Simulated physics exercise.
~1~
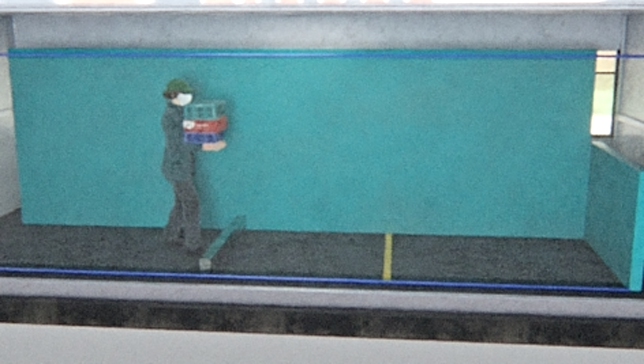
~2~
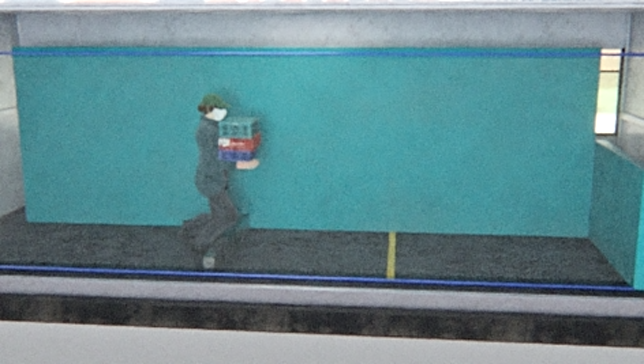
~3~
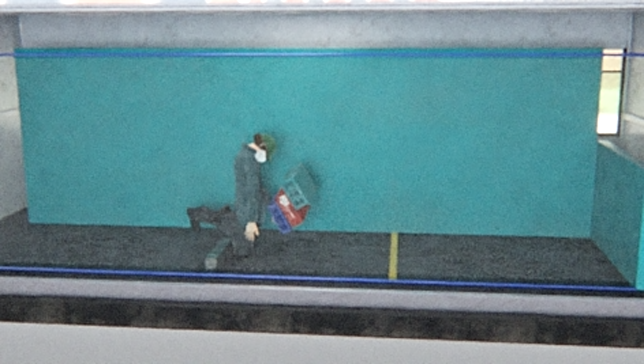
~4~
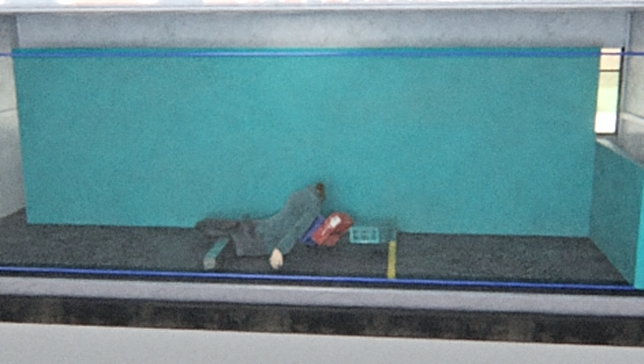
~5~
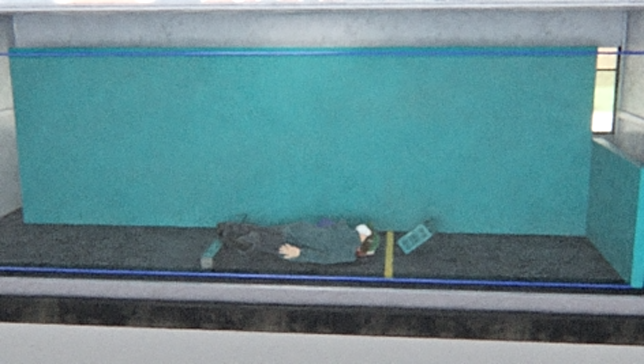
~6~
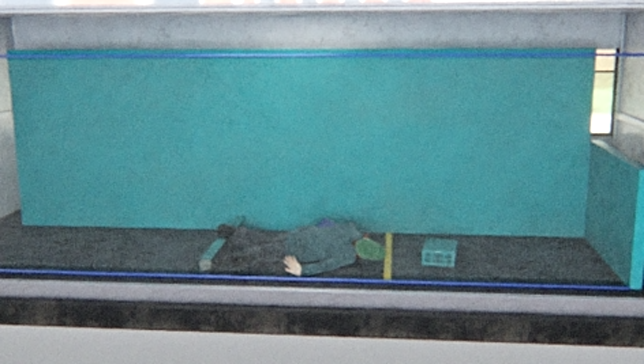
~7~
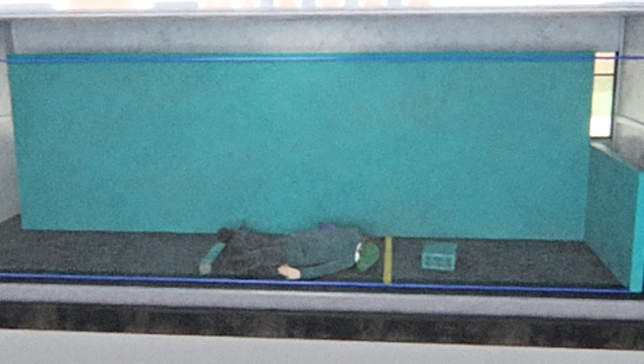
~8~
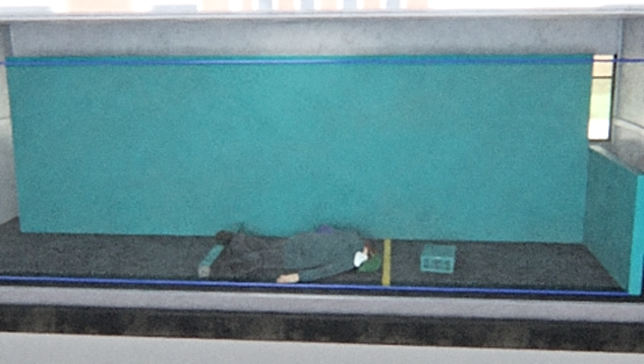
A courier in dark clothes carries a stack of teal, red and blue boxes rightward, drops to the knees and topples forward as the boxes tumble, ending face-down and still short of the yellow line, with the teal crate resting beyond it.
